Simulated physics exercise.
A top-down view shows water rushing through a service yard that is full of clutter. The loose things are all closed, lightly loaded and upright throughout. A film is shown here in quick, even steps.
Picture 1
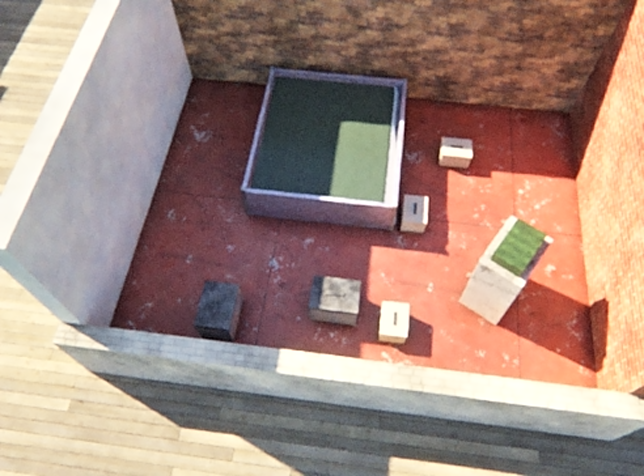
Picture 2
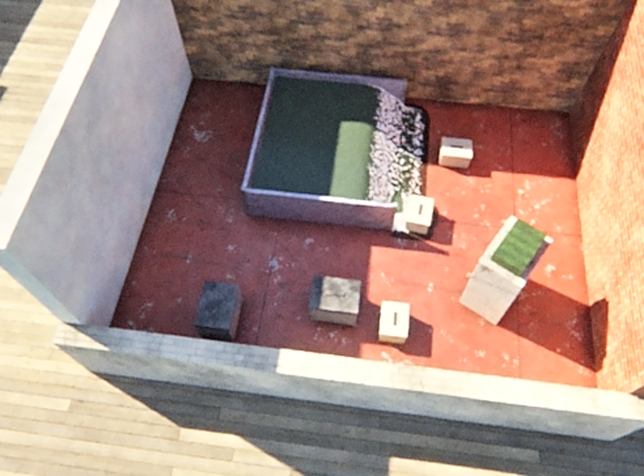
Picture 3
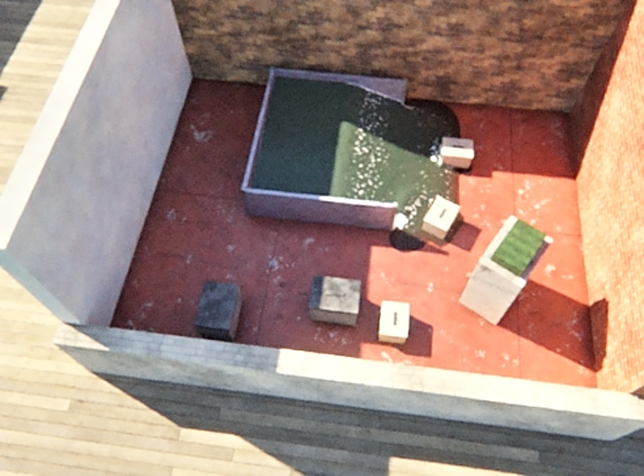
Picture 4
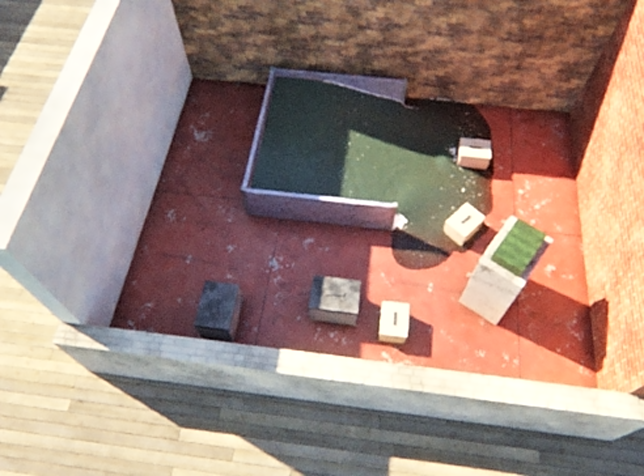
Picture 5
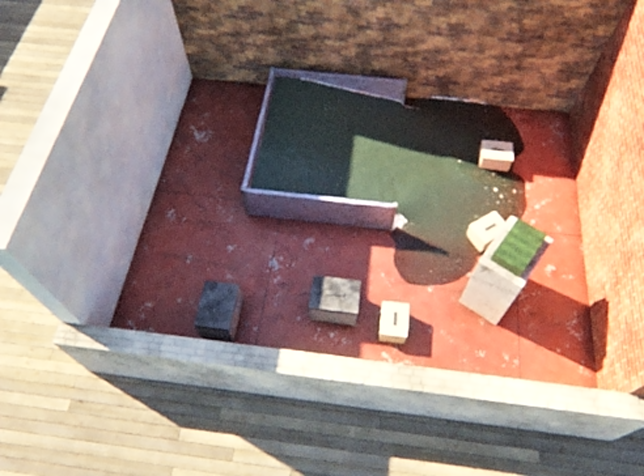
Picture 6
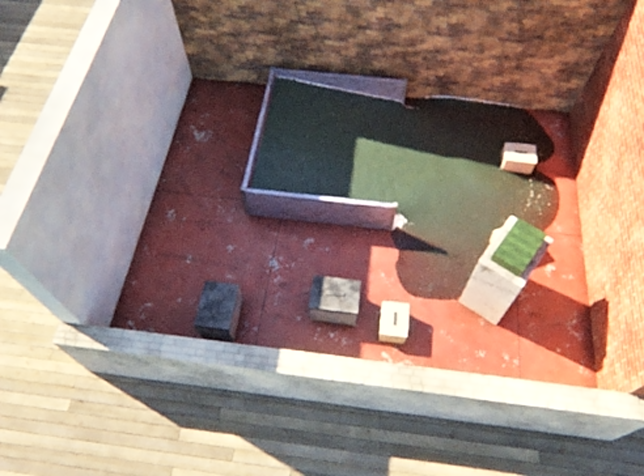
The clip shows dark green water pouring from the open right side of a walled tank across a red floor, pushing first one pale box, then another, to the right, while the other boxes and blocks stay still.
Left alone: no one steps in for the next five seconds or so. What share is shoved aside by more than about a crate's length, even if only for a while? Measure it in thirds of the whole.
Looks to me like two in three or more get shifted a long way.
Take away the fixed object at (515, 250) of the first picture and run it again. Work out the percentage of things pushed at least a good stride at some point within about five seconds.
Share affected: Approx. 100 %.
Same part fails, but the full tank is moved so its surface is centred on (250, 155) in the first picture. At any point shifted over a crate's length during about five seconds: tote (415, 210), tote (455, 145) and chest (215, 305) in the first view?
Result per object - went far, went far, stayed close.
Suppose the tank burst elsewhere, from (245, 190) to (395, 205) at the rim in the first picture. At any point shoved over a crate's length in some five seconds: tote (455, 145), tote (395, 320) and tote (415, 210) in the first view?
The first: Never got that far; the second: Got that far; the third: Never got that far.
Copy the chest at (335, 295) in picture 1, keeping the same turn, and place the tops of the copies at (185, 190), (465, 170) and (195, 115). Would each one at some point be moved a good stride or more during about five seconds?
Okay, in order the twins go nowhere much, a long way, nowhere much.
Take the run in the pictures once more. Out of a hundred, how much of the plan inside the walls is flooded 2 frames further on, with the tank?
Close to 45 per cent, tank included.
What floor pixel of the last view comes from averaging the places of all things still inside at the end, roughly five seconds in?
Mean position: About (319, 282).
A moment on, 2 of 5 are well off their spots; 1 afloat.
Next, 2 of 5 are well off their spots; 1 afloat.
Later, 2 of 5 are well off their spots; 2 afloat.
In the end, 4 of 5 are well off their spots, and 4 have been at some point; 4 afloat.
